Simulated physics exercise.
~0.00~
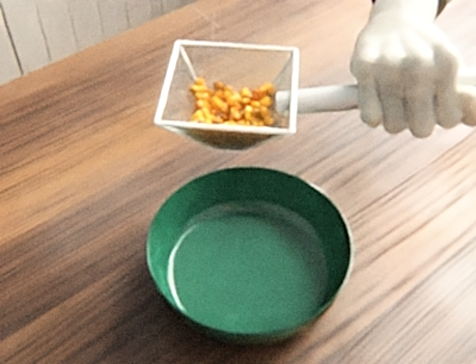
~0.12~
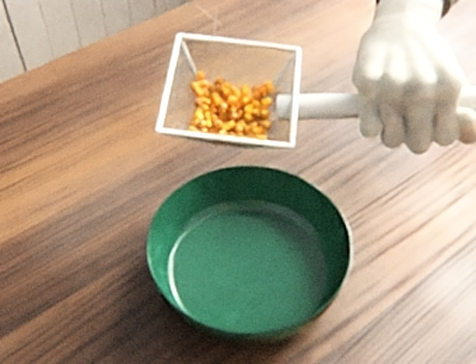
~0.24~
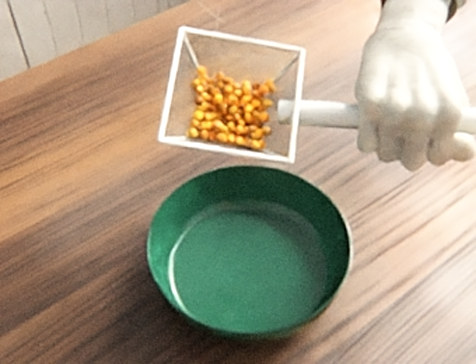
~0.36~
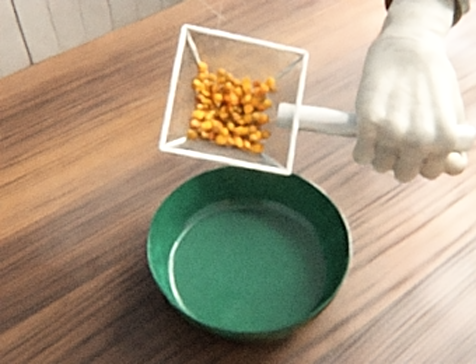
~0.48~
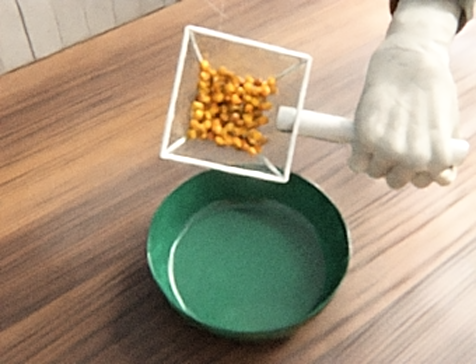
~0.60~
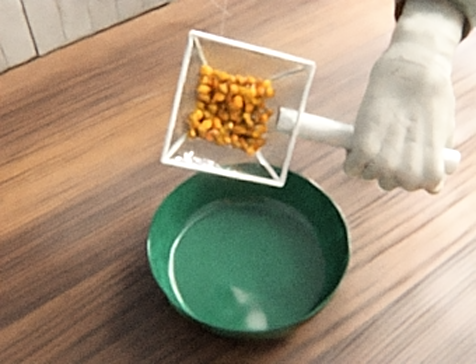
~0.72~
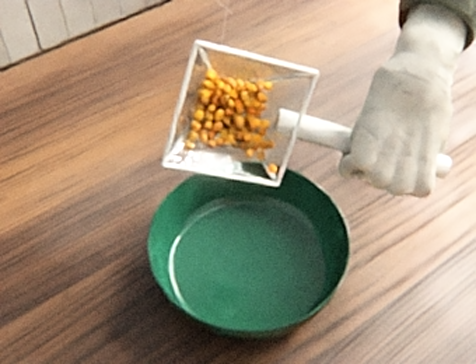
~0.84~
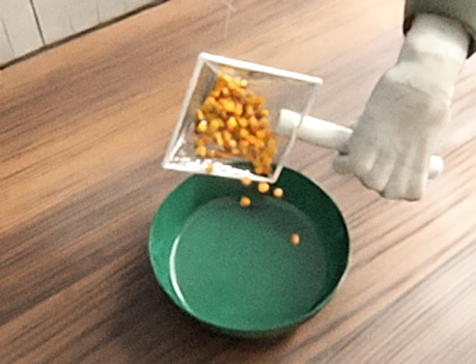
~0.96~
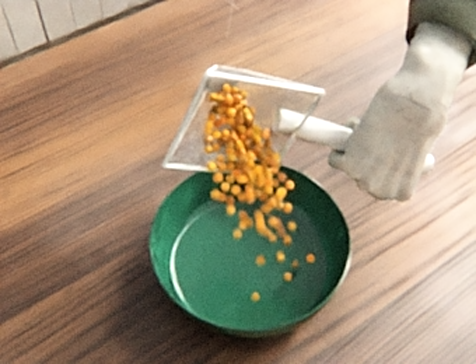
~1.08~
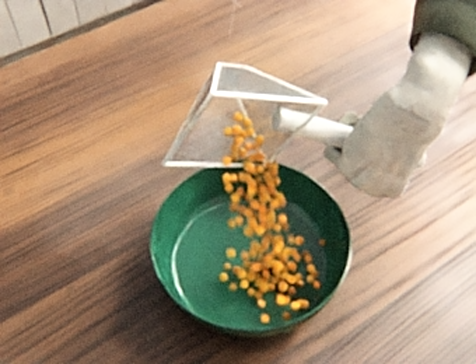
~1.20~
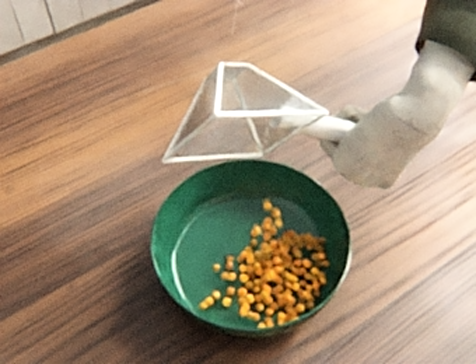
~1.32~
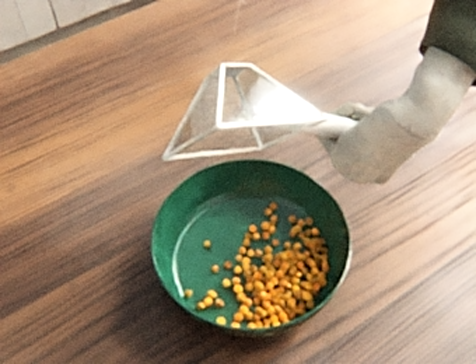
On a wooden table, a white-gloved hand held a clear, white-rimmed scoop of orange corn kernels over a round green pan and steadily tipped it until they tumbled out, leaving the scoop empty and the kernels scattered mostly across the pan's right side.
